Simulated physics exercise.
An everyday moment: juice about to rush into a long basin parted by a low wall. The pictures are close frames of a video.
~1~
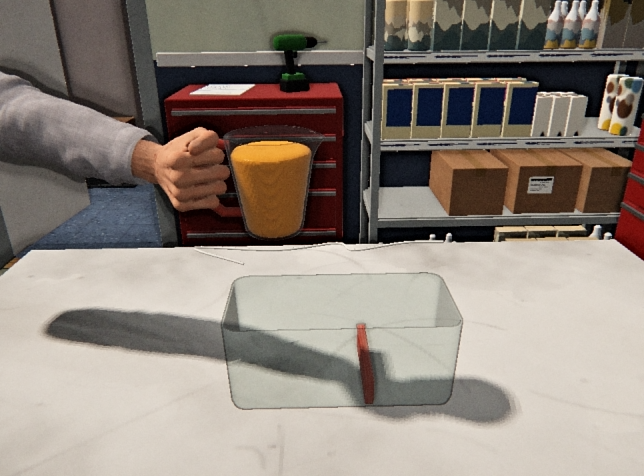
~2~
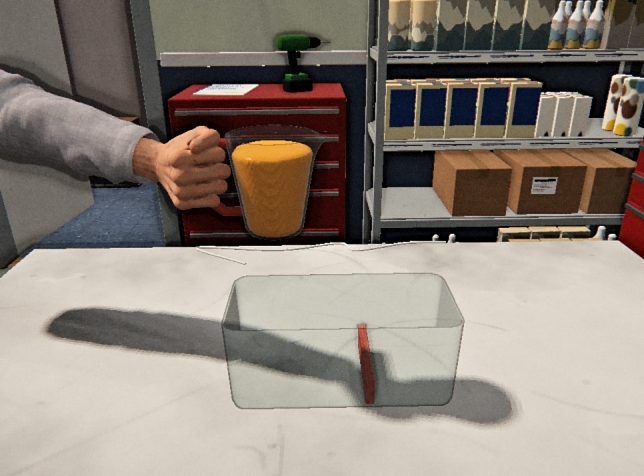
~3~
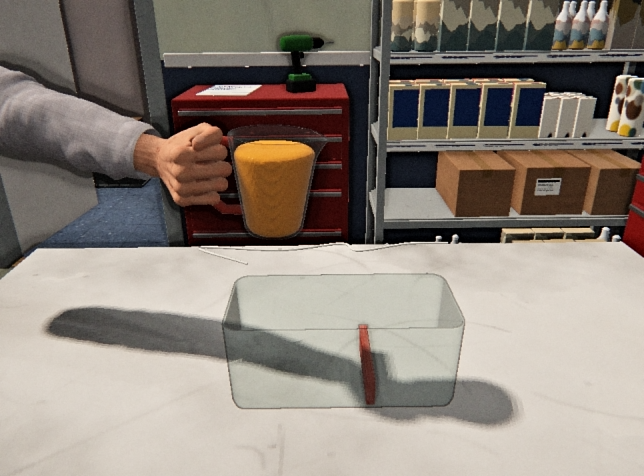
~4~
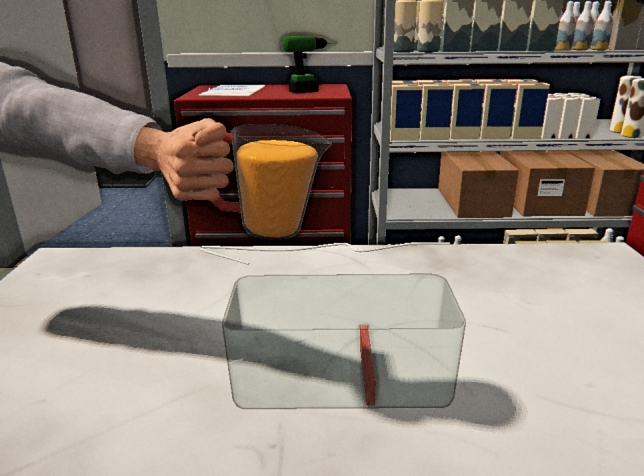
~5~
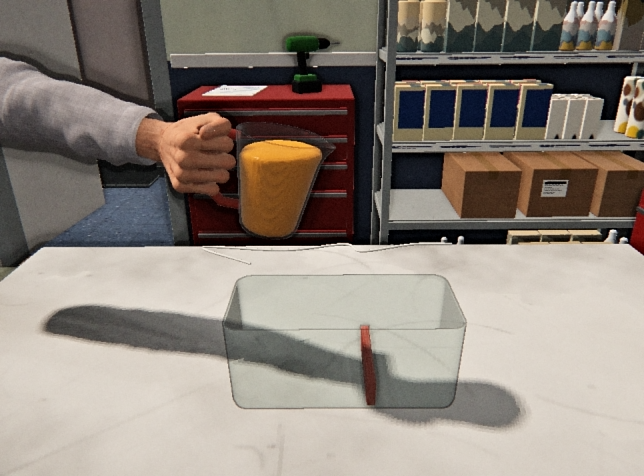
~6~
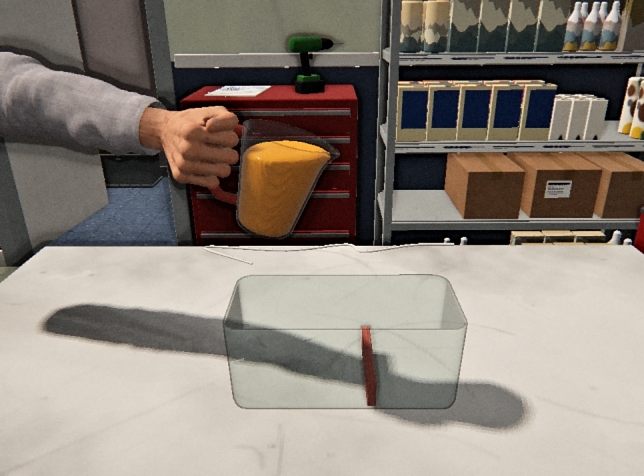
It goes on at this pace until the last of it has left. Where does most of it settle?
The right-hand section gets the most.
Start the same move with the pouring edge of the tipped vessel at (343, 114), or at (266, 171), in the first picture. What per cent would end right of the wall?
Near 75 % and 5 %.
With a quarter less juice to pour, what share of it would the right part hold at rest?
About 70 per cent.
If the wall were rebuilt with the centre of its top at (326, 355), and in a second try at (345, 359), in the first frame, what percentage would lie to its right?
In turn 90 and 80 in a hundred.
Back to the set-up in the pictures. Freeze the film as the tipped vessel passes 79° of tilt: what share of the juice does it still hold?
Near 65 %.
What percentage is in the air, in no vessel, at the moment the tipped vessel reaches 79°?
Roughly 25 in a hundred.
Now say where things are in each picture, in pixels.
It leans 0°; its right rim is at (324, 136); the juice meets the walls at (232, 150) and (311, 149); the long basin's rim runs from (228, 303) to (451, 298); the wall's top is at (365, 351), in the first frame.
It leans 1°; its right rim is at (326, 136); the juice meets the walls at (232, 149) and (313, 149), in the second frame.
It leans 3°; its right rim is at (329, 138); the juice meets the walls at (236, 148) and (315, 150), in the third frame.
It leans 6°; its right rim is at (332, 142); the juice meets the walls at (238, 148) and (319, 151), in the fourth frame.
It leans 11°; its right rim is at (336, 146); the juice meets the walls at (241, 149) and (323, 151), in the fifth frame.
It leans 17°; its right rim is at (340, 153); the juice meets the walls at (245, 151) and (331, 152), in the sixth frame.
A moment on, the tilt is 79° and 66 per cent is still to pour, 0 is left of the wall and 9 right of it.
Next, the tilt is 111° and 9 per cent is still to pour, 8 is left of the wall and 64 right of it.
Then the tilt is 114° and 0 per cent is still to pour, 20 is left of the wall and 79 right of it.
Later the tilt is 114° and 0 per cent is still to pour, 21 is left of the wall and 78 right of it.
In the end 21 per cent lies left of the wall, 78 right of it and 1 outside.
